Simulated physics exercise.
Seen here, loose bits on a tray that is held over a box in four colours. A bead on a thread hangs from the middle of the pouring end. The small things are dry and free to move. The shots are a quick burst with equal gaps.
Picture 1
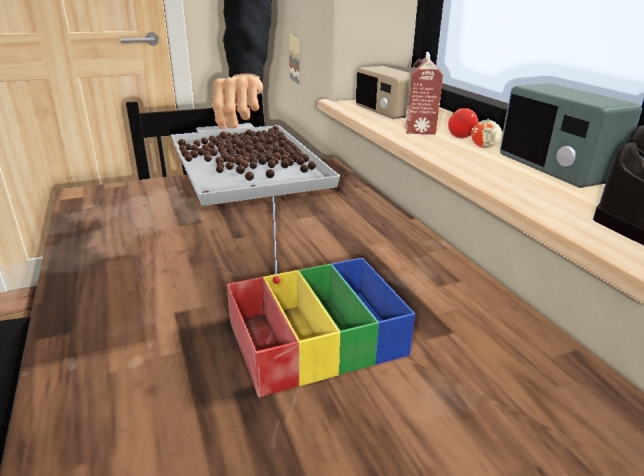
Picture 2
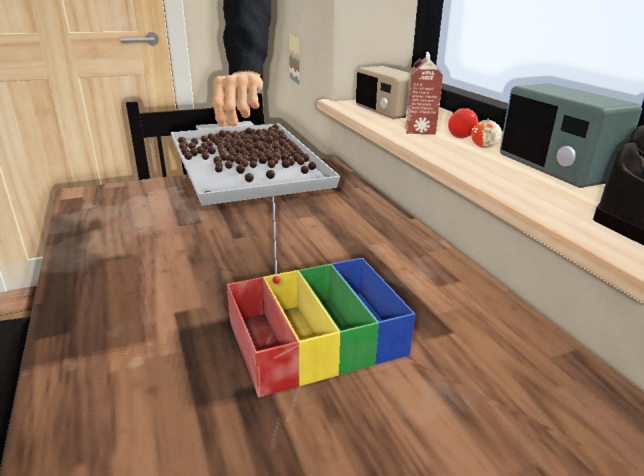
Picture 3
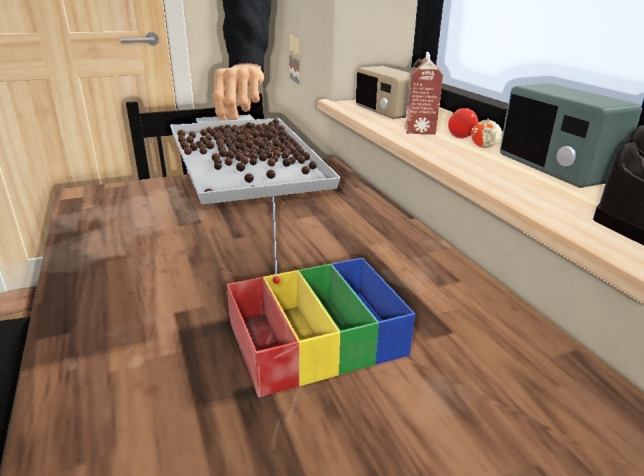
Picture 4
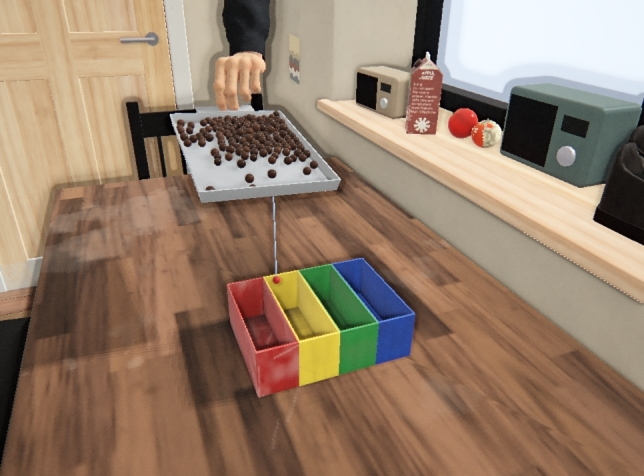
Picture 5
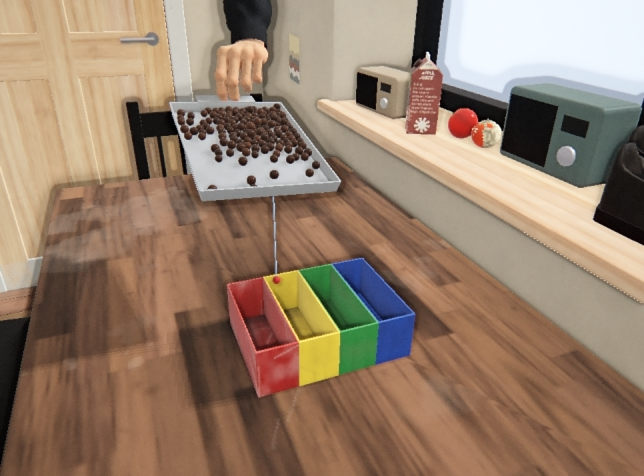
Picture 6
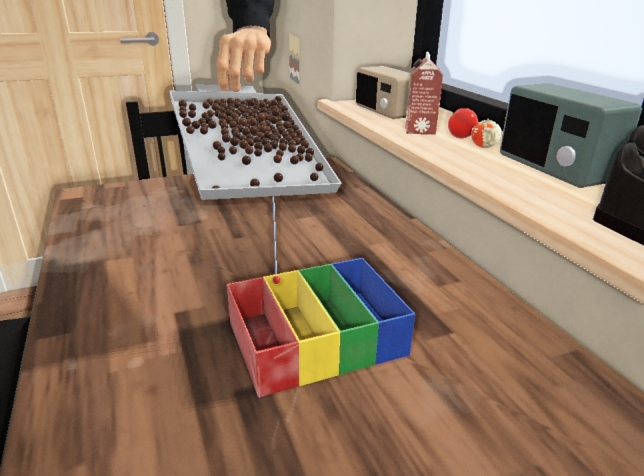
At a wooden table by a windowsill, a hand gradually tilting a tray of chocolate balls above a four-coloured box, balls shifting.
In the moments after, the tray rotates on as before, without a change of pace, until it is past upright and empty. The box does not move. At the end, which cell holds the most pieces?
Fullest: The green cell.
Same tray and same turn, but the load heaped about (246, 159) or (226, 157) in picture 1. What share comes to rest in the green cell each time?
The first gives 50 %, the second 50 %.
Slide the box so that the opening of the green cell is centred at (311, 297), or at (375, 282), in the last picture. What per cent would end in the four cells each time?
About 80 and 90 per cent.
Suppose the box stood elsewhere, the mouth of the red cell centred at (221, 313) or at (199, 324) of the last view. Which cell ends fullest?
The first try: That blue cell. The second: The cell in blue.
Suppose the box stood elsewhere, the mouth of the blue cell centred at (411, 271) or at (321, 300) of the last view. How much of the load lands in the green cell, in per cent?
First some 10, then 10 per cent.
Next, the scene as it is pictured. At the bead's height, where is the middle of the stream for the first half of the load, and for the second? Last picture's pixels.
At about (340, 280), then at (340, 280).
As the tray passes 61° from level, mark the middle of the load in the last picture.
Around (306, 179).
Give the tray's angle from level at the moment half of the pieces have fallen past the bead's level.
Around 80° of tilt.
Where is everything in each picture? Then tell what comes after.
In the first picture, corners of the pouring end (201, 193) and (337, 175), level; middle of the load (253, 147), chocolate balls; bead on its thread (276, 280); red cell (278, 365); yellow cell (319, 355); green cell (358, 345); blue cell (395, 335).
In the second picture, corners of the pouring end (201, 193) and (337, 176), level; middle of the load (253, 146).
In the third picture, corners of the pouring end (201, 192) and (337, 177), tipped barely, lowest at the right corner; middle of the load (253, 142), about a tenth on the move.
In the fourth picture, corners of the pouring end (202, 190) and (338, 179), tipped a little, lowest at the right corner; middle of the load (253, 135), about a tenth on the move.
In the fifth picture, corners of the pouring end (202, 189) and (338, 180), tipped a little, lowest at the right corner; middle of the load (254, 129), roughly a quarter on the move.
In the sixth picture, corners of the pouring end (203, 188) and (338, 182), tipped clearly, lowest at the right corner; middle of the load (255, 124), roughly two thirds on the move; red cell (278, 365); yellow cell (319, 355); green cell (358, 345); blue cell (395, 335).
Just after the last frame, tray tipped steeply; roughly two thirds on the tray; about a tenth in the blue cell; just a few in the green cell; just a few in the yellow cell; about a tenth falling or outside the box.
A moment on, tray tipped past a quarter turn; just a few on the tray; roughly half in the green cell; roughly a quarter in the blue cell; roughly a quarter in the yellow cell; just a few in the red cell; about a tenth falling or outside the box.
Further on, tray tipped past a quarter turn; roughly half in the green cell; roughly a quarter in the blue cell; roughly a quarter in the yellow cell; just a few in the red cell; about a tenth falling or outside the box.
When it is over, tray tipped past a quarter turn; roughly half in the green cell; roughly a quarter in the blue cell; roughly a quarter in the yellow cell; just a few in the red cell; about a tenth outside the box.
